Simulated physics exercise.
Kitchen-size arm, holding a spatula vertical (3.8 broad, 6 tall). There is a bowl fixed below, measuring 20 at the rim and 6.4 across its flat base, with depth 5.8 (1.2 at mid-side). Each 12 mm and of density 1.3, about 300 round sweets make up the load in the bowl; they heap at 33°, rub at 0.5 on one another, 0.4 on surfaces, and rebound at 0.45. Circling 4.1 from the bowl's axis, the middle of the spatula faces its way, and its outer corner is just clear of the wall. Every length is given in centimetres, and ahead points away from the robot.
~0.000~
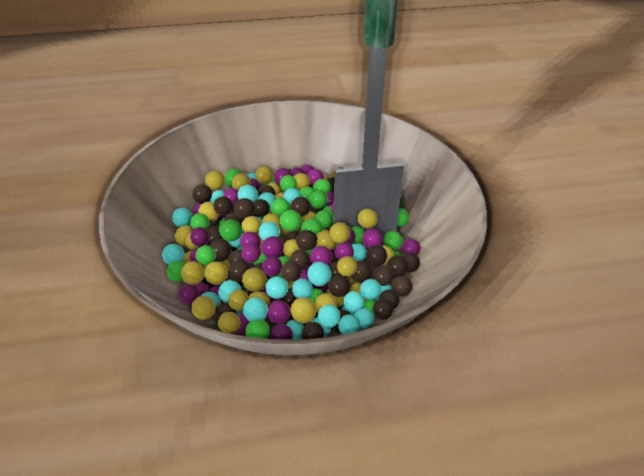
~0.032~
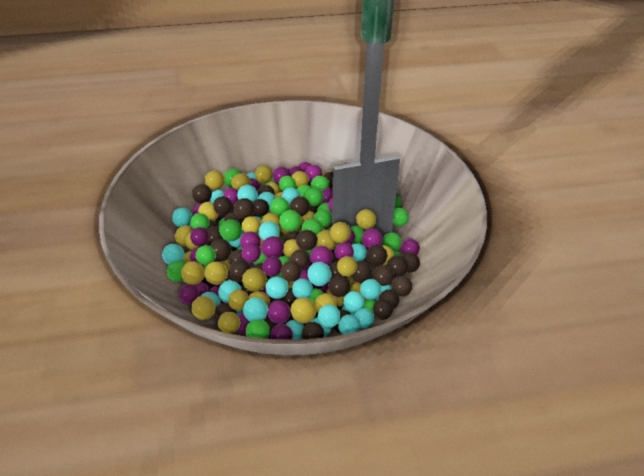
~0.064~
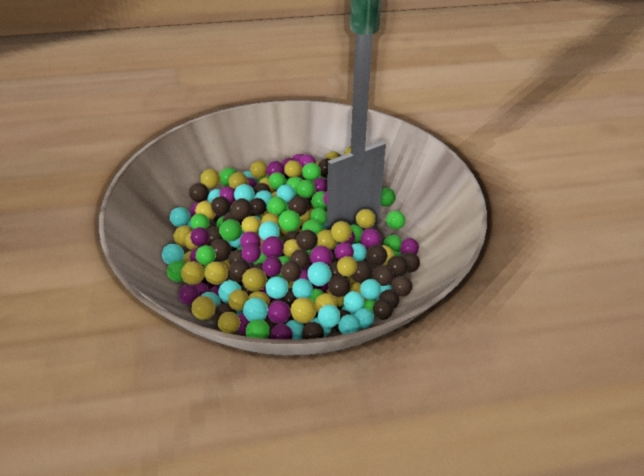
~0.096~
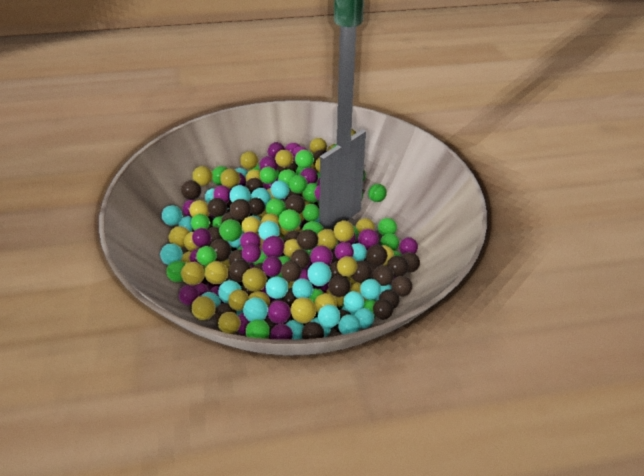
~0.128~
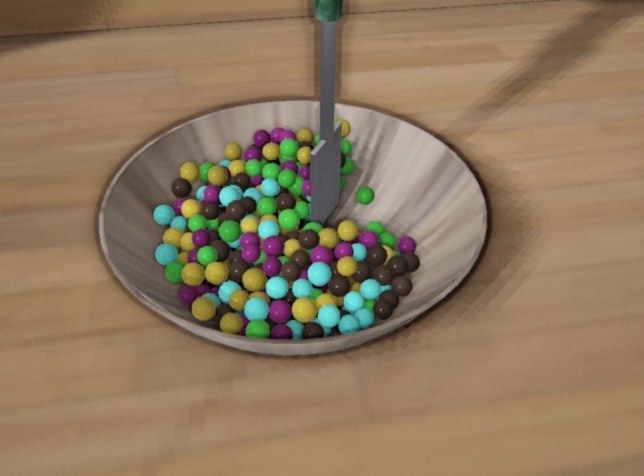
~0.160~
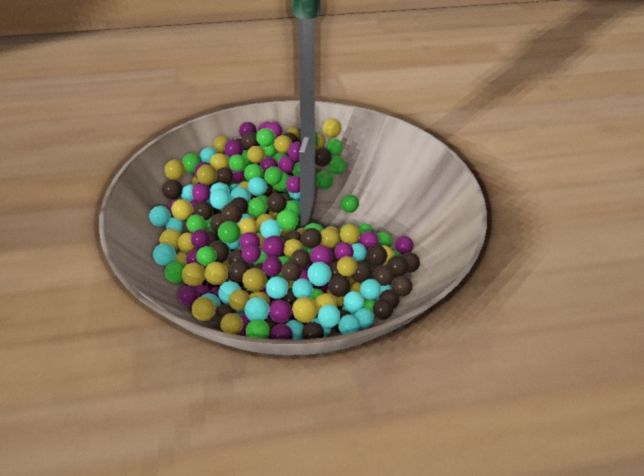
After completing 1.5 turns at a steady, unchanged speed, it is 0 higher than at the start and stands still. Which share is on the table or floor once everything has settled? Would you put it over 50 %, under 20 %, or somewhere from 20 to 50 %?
I would put it under 20 %.
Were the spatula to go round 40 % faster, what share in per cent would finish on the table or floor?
In that case it comes to around 10 percent.
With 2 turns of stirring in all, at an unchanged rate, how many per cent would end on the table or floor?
I'd expect around 10 per cent.
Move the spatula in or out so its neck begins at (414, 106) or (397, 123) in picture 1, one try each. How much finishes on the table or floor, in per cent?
Around 10 per cent on the first try, around 20 per cent on the second.
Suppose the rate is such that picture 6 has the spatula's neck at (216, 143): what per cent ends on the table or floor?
Around 40 in a hundred.
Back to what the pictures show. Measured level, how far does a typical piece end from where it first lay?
My guess is close to 9 centimetres.
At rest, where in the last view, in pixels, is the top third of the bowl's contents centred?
Estimated centre: (216, 282).
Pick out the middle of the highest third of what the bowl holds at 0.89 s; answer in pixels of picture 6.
(276, 164).
After 0.52 s, 254° round, highest piece 7 above the table; 287 in the bowl, 4 on the table or floor, 5 in flight or on the tool.
After 0.89 s, 78° round, highest piece 7 above the table; 283 in the bowl, 12 on the table or floor, 1 in flight or on the tool.
After 1.27 s, 180° round, highest piece 6 above the table; 277 in the bowl, 19 on the table or floor.
After 1.97 s, 180° round, highest piece 6 above the table; 277 in the bowl, 19 on the table or floor.
At rest, 277 in the bowl, 19 on the table or floor. That is 6 % on the table or floor.
